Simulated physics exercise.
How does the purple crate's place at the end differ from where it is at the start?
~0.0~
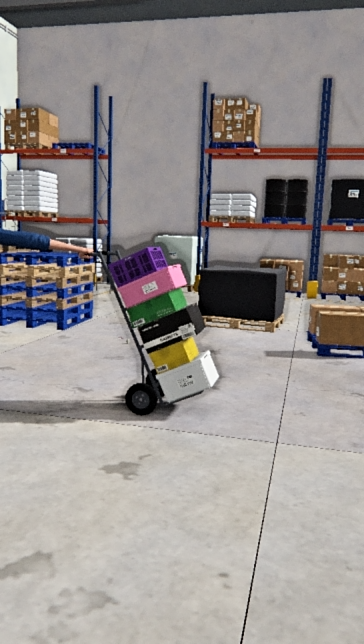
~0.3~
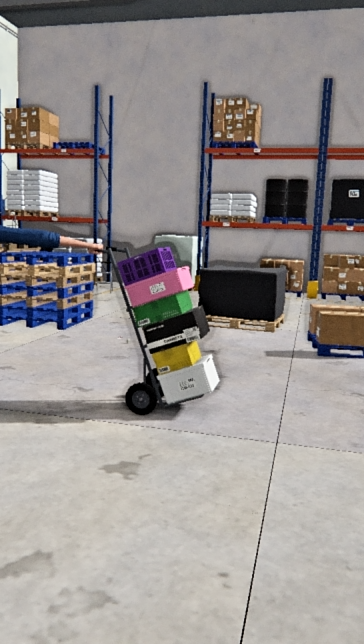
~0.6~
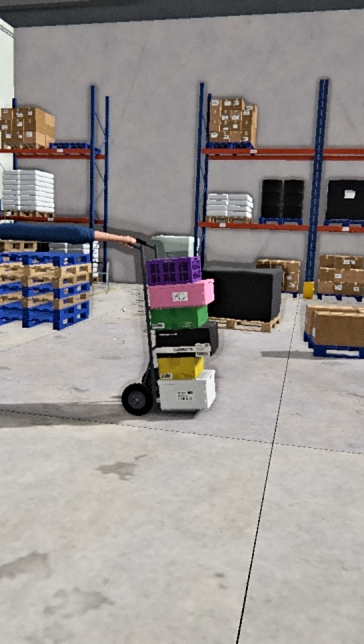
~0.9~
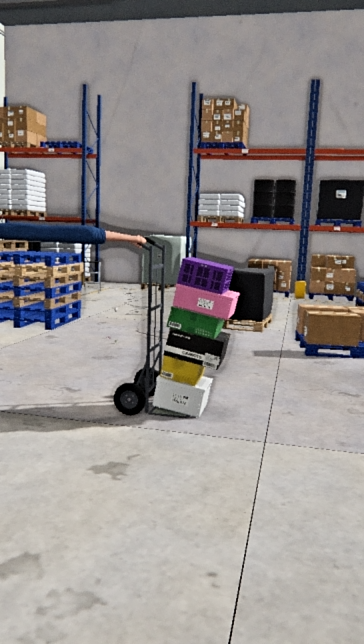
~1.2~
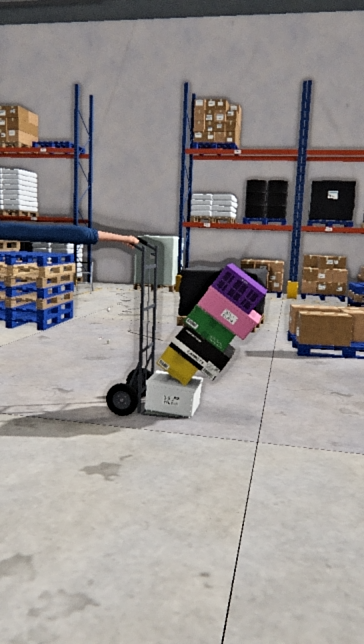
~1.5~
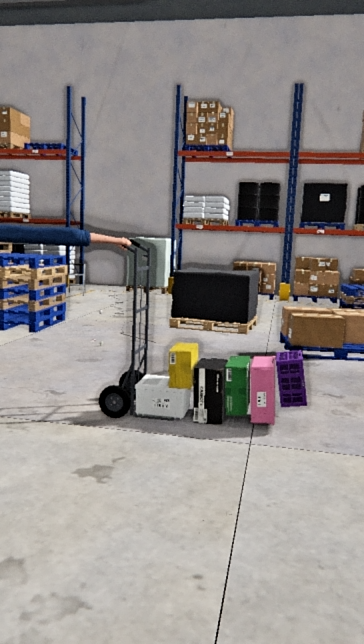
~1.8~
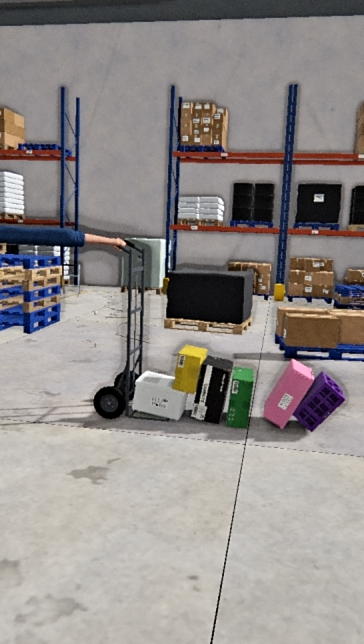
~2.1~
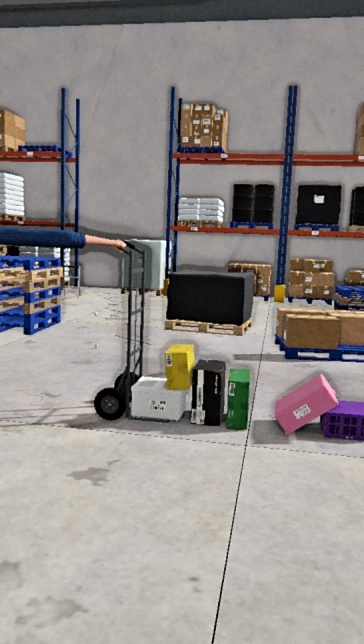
At the start the purple crate sits on top of the stack on the tilted truck. At the end it lies on the floor at the far right, beyond the pink tote.
